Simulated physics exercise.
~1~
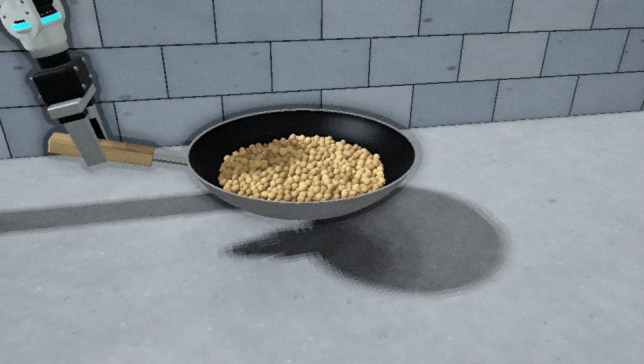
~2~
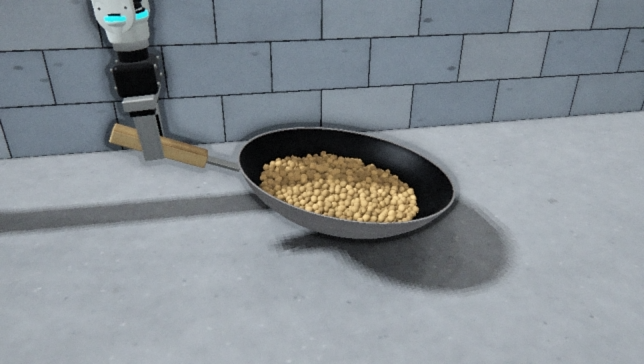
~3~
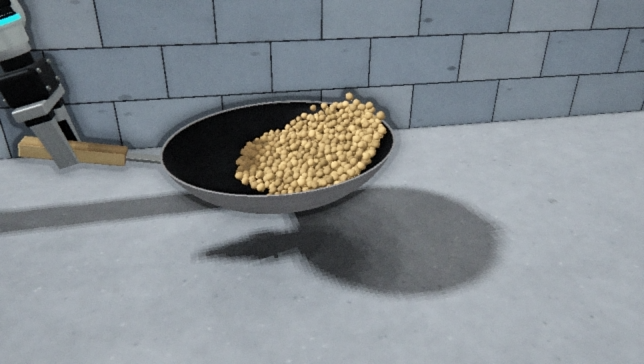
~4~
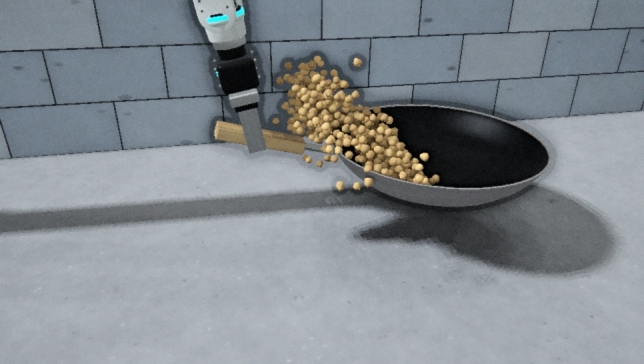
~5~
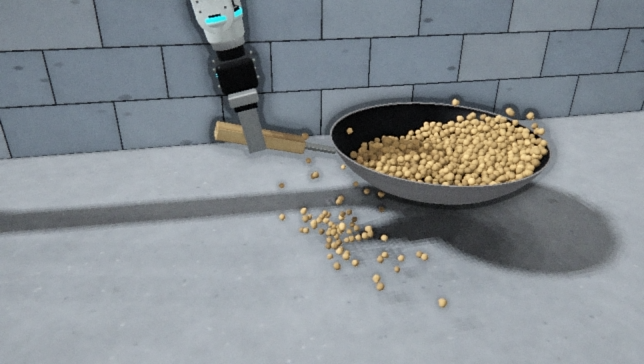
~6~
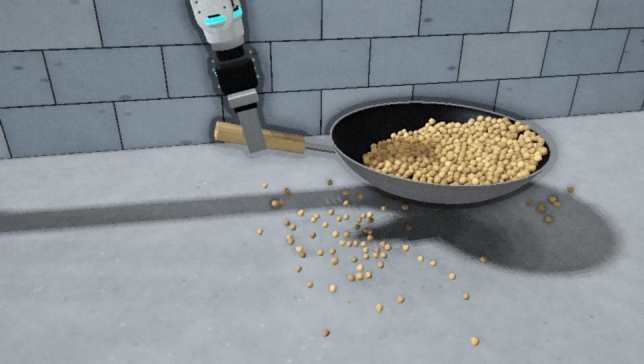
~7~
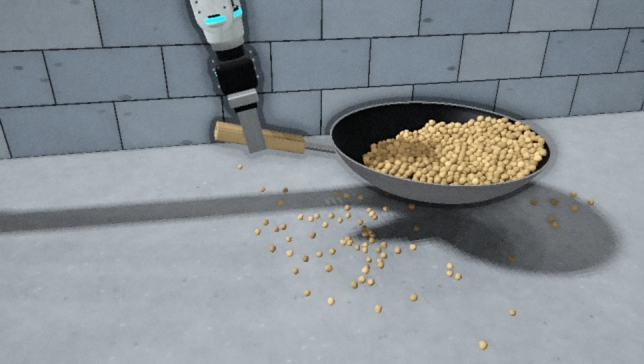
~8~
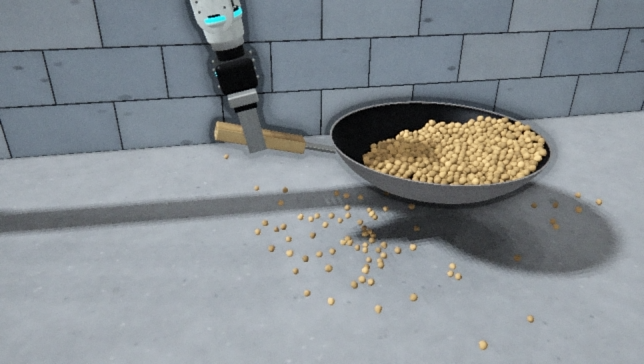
Frying pan of dried chickpeas swinging right, left and right again in a robot's grip, tossing some onto the grey surface below.
